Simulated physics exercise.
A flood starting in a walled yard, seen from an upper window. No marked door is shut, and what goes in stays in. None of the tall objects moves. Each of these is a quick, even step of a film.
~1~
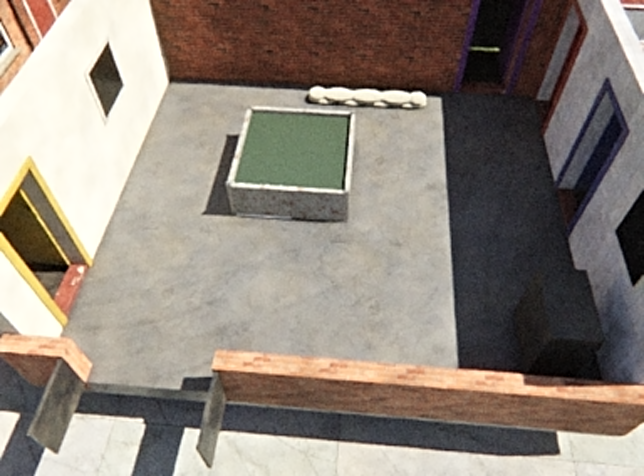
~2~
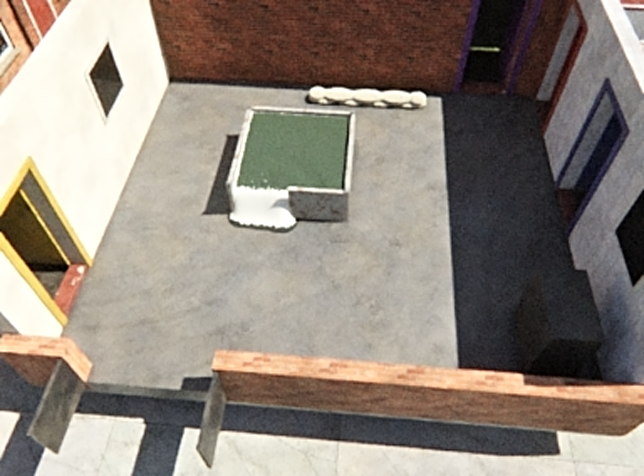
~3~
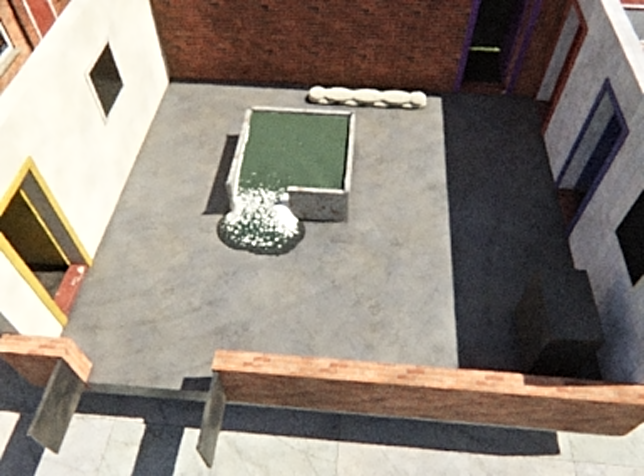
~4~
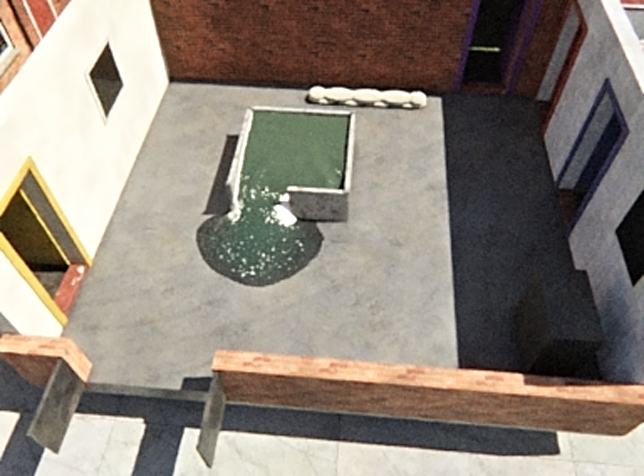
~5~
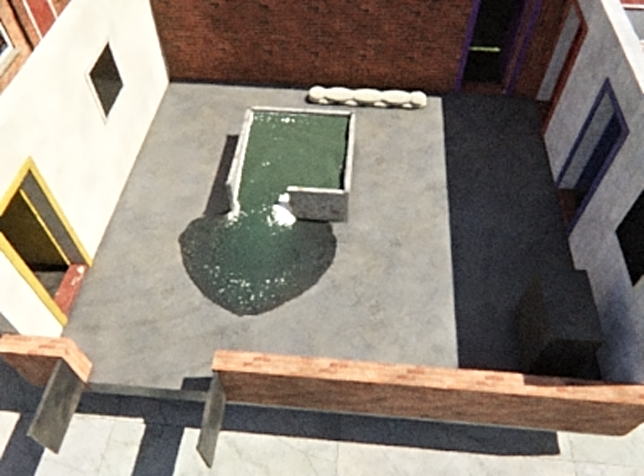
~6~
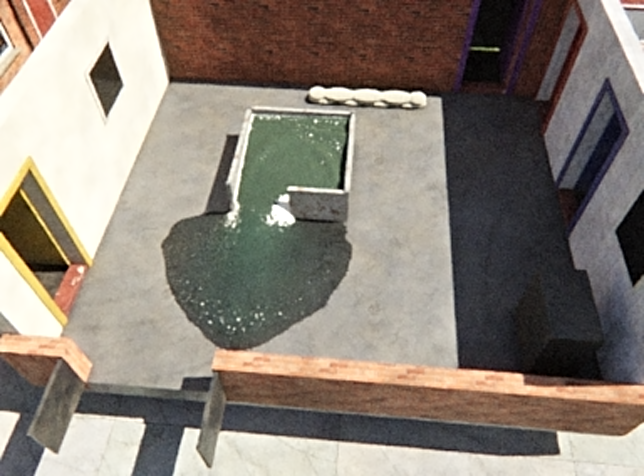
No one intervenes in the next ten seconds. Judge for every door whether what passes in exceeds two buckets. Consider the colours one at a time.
The purple door does not exceed two; the red door does not exceed two; the blue door does not exceed two; the yellow door does not exceed two.
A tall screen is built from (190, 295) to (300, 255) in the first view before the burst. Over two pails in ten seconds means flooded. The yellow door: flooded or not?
Reading for yellow: It gets too much.
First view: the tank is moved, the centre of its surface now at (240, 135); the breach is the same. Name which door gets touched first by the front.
The one in yellow, I reckon.
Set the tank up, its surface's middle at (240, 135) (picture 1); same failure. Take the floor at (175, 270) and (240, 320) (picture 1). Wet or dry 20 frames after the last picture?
In that order: Submerged and submerged.
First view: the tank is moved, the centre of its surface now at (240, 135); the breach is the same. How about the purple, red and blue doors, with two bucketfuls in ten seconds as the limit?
Door by door, the purple door remains beneath it, the red door remains beneath it, and the blue door remains beneath it.
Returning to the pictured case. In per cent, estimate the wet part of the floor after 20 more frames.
Around 30 in a hundred.
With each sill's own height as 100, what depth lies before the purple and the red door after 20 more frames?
In order: Roughly 0 % and 0 %.
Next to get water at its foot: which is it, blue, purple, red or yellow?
My answer: The one in yellow.
A moment on, water covers 20 % of the floor; the purple door not reached, the red door not reached, the blue door not reached, the yellow door not reached.
Next, water covers 25 % of the floor; the purple door not reached, the red door not reached, the blue door not reached, the yellow door wet at the sill, nothing in.
Then, water covers 30 % of the floor; the purple door not reached, the red door not reached, the blue door not reached, the yellow door under two buckets in.
Later, water covers 45 % of the floor; the purple door not reached, the red door not reached, the blue door wet at the sill, nothing in, the yellow door under two buckets in.
In the end, water covers 60 % of the floor; the purple door wet at the sill, nothing in, the red door wet at the sill, nothing in, the blue door wet at the sill, nothing in, the yellow door under two buckets in.
